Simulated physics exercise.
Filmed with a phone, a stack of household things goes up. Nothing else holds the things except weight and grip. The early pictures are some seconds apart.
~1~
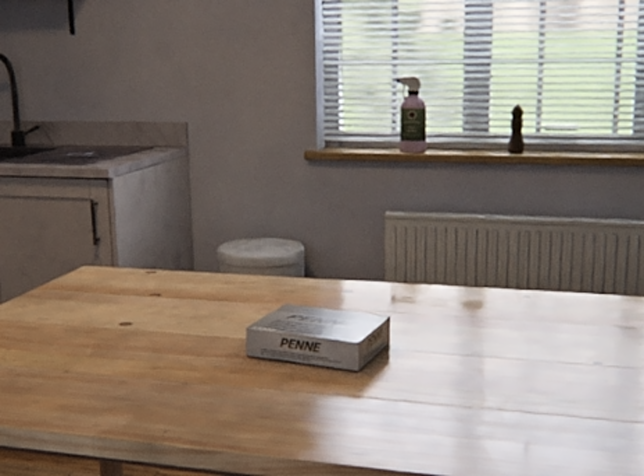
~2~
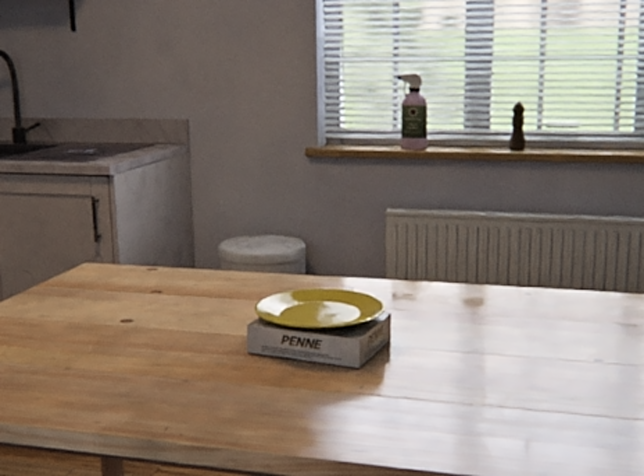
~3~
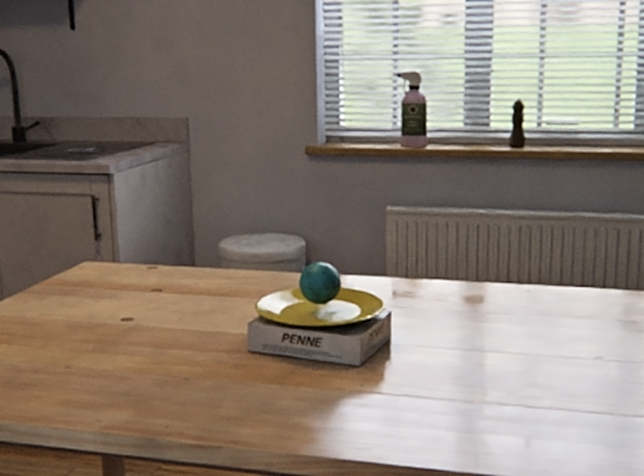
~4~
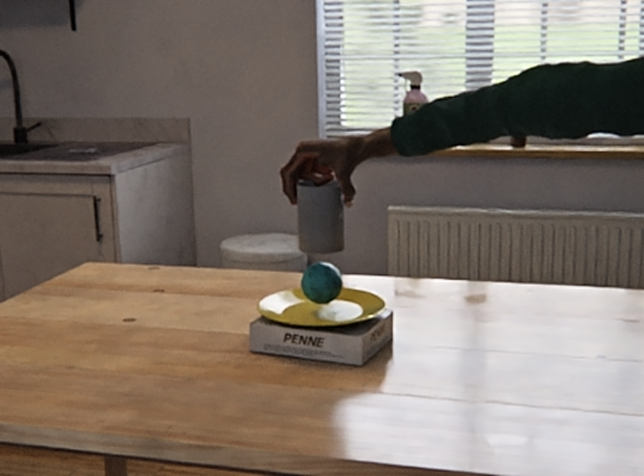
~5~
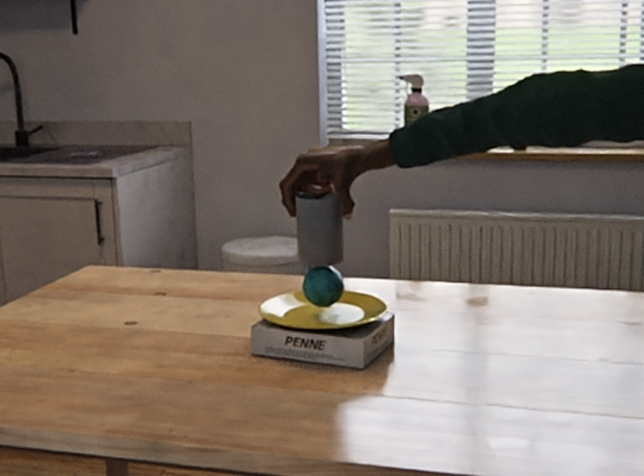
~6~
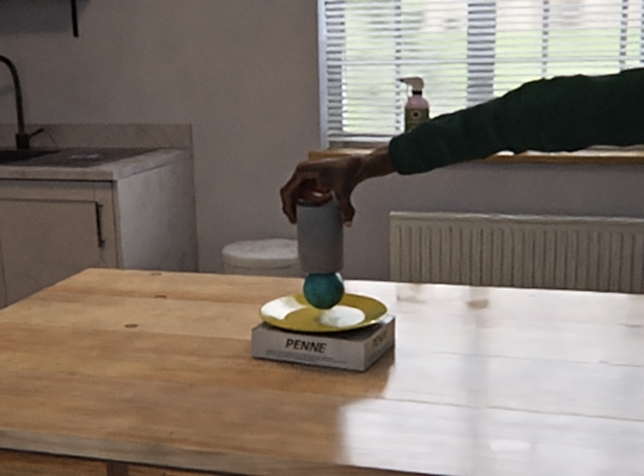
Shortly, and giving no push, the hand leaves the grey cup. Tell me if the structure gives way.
It gives way.
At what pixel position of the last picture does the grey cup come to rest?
Look near (225, 310) in the final picture.
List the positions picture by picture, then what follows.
The last thing is not in view yet; white packet (320, 335), in the first frame.
The last thing is not in view yet, in the second frame.
The last thing is not in view yet; yellow plate (320, 309), in the third frame.
On its way; grey cup (321, 216); white packet (323, 330), in the fourth frame.
On its way; grey cup (320, 228); turquoise ball (323, 286), in the fifth frame.
In place under the hand; grey cup (320, 236); yellow plate (324, 314), in the sixth frame.
Then, 0.50 s past the last view, grey cup rocked 52° from its first pose near (289, 245).
Then, 0.70 s past the last view, grey cup now fallen.
Then, 1.00 s past the last view, things are still on the move.
Finally, fallen, grey cup; the other 3 still in place. Final places as the last picture's camera would see them, grey cup near (224, 310). The pile comes apart.
